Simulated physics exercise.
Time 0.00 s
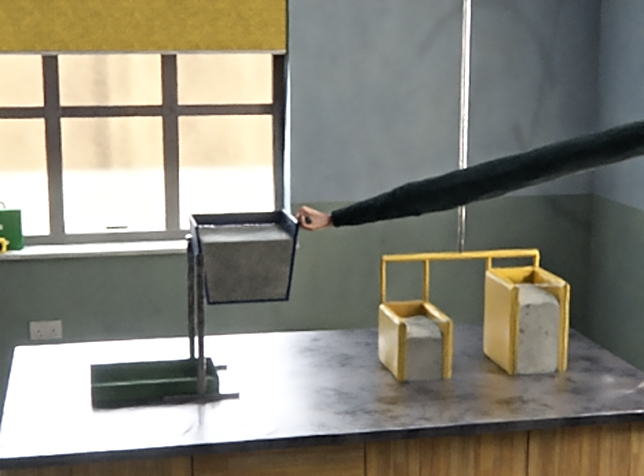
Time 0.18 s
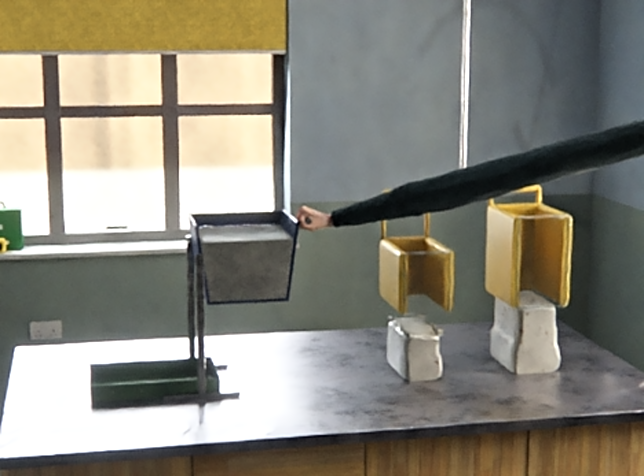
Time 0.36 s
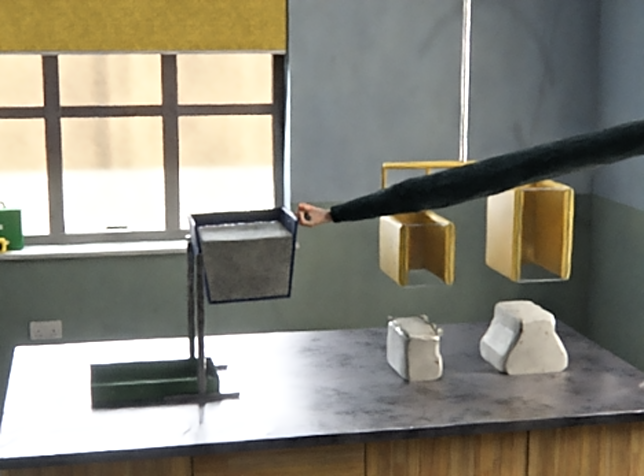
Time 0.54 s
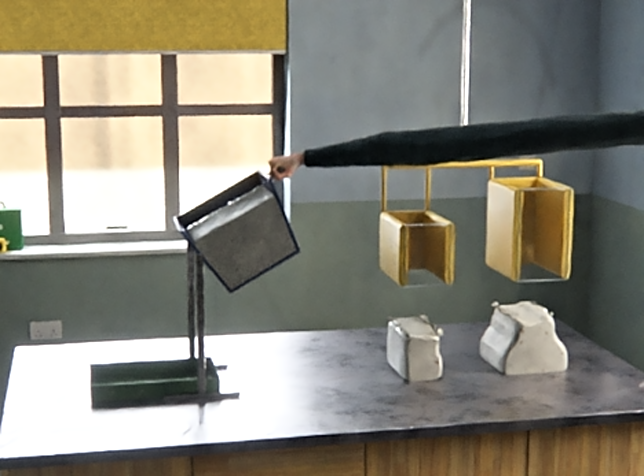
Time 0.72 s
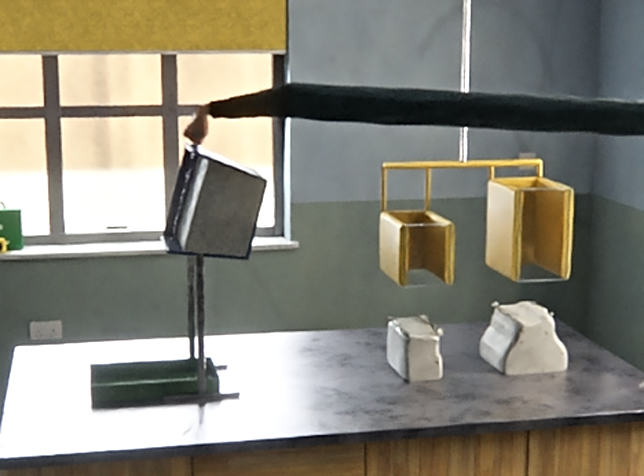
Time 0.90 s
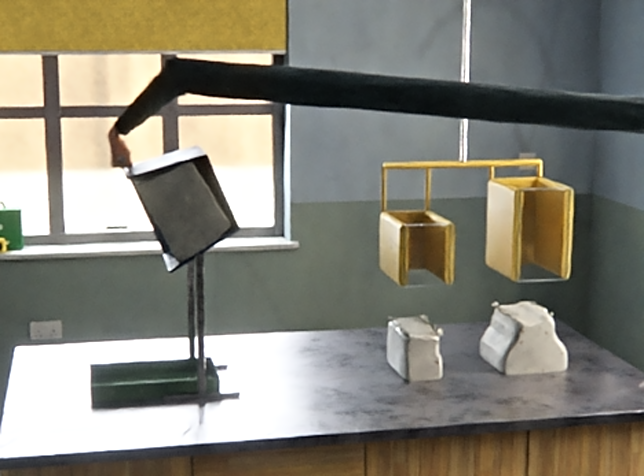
The clip shows yellow casings lifting off two pale grey blocks, the taller right one slumping and widening while the left keeps its shape; then a dark-sleeved arm swings a hinged tub of grey material up and over leftward.
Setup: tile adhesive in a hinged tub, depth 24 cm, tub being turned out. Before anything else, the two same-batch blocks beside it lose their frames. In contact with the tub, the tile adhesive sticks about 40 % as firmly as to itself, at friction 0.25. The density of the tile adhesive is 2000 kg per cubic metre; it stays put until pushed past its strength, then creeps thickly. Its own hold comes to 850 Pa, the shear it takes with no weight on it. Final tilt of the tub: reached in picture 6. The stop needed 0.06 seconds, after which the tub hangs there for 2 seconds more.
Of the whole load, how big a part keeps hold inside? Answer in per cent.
The part that keeps hold inside is about 0 %.
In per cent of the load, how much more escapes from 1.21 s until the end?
Some 0 per cent.
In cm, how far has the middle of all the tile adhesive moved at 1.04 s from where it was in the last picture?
Displacement noted: Approx. 15 cm... about that.
After 1.04 s, the tub is at 113 degrees and holds 41 %.
After 1.21 s, the tub is at 113 degrees and holds 0 %.
After 1.38 s, the tub is at 113 degrees and holds 0 %.
After 1.55 s, the tub is at 113 degrees and holds 0 %.
After 2.90 s, at the end, the tub is at 113 degrees and holds 0 %.
